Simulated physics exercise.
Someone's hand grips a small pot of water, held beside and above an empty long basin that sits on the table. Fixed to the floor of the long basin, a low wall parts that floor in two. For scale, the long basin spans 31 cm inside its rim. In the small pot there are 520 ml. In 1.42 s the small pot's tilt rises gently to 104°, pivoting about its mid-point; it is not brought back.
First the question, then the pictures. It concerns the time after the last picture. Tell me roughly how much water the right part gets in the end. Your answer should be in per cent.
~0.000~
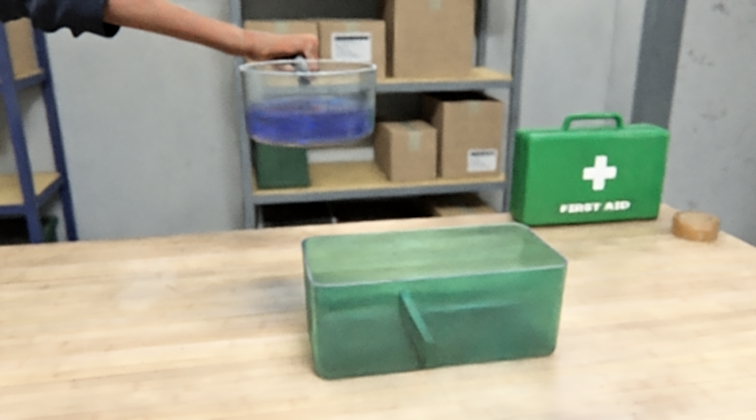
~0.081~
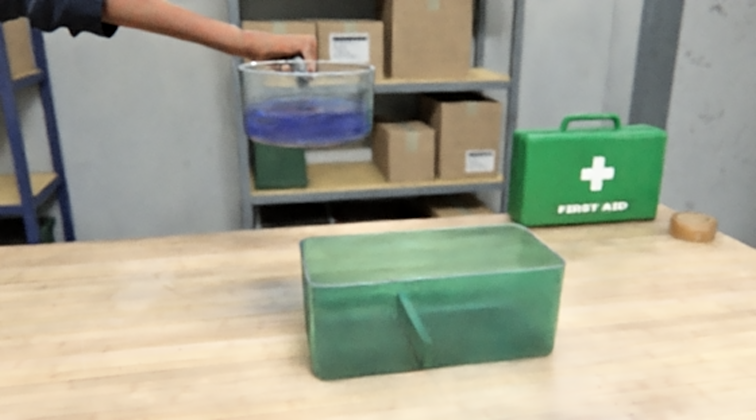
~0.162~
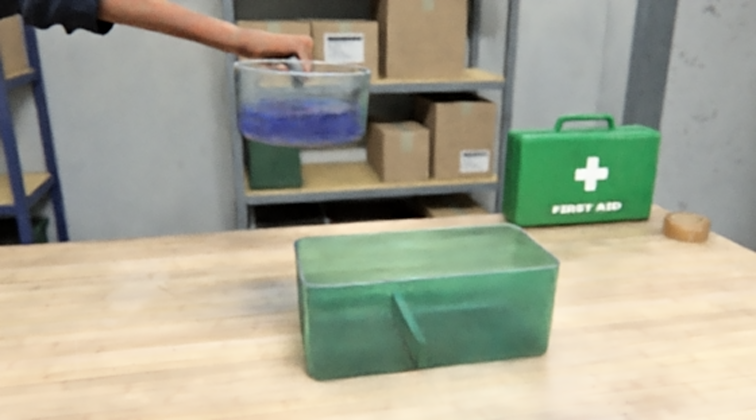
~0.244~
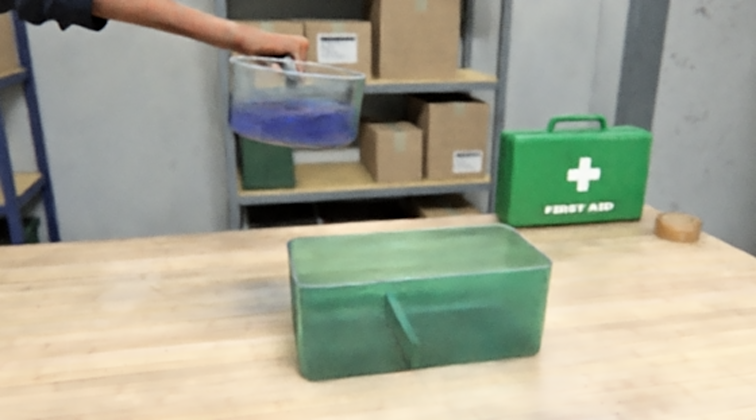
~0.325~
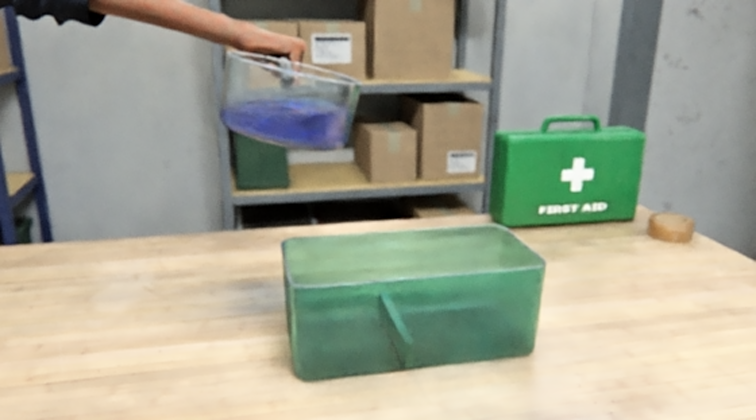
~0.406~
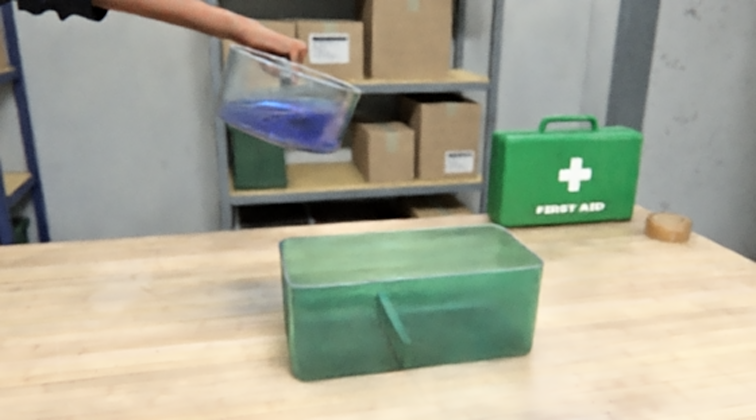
It gets about 56 per cent.
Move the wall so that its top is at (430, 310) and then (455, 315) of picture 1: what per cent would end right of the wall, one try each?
20 per cent first, 10 per cent second.
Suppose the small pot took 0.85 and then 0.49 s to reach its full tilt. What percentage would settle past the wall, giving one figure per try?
The first try gives 45 percent and the second 30 percent.
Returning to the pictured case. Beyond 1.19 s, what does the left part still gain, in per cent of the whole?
26 %.
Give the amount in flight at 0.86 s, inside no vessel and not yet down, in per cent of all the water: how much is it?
It comes to about 28 percent.
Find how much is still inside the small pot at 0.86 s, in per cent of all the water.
Close to 66 percent of the liquid remains at that time.
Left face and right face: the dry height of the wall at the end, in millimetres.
About 22 mm on the left, about 22 mm on the right.
Then, 0.86 s in, the tilt is 69° and 67 per cent is still to pour, 3 is left of the wall and 2 right of it.
Then, 1.19 s in, the tilt is 98° and 15 per cent is still to pour, 16 is left of the wall and 50 right of it.
Then, 1.54 s in, the tilt is 104° and 1 per cent is still to pour, 40 is left of the wall and 55 right of it.
Then, 1.92 s in, the tilt is 104° and 0 per cent is still to pour, 43 is left of the wall and 56 right of it.
Finally, 43 per cent lies left of the wall, 56 right of it and 1 outside.
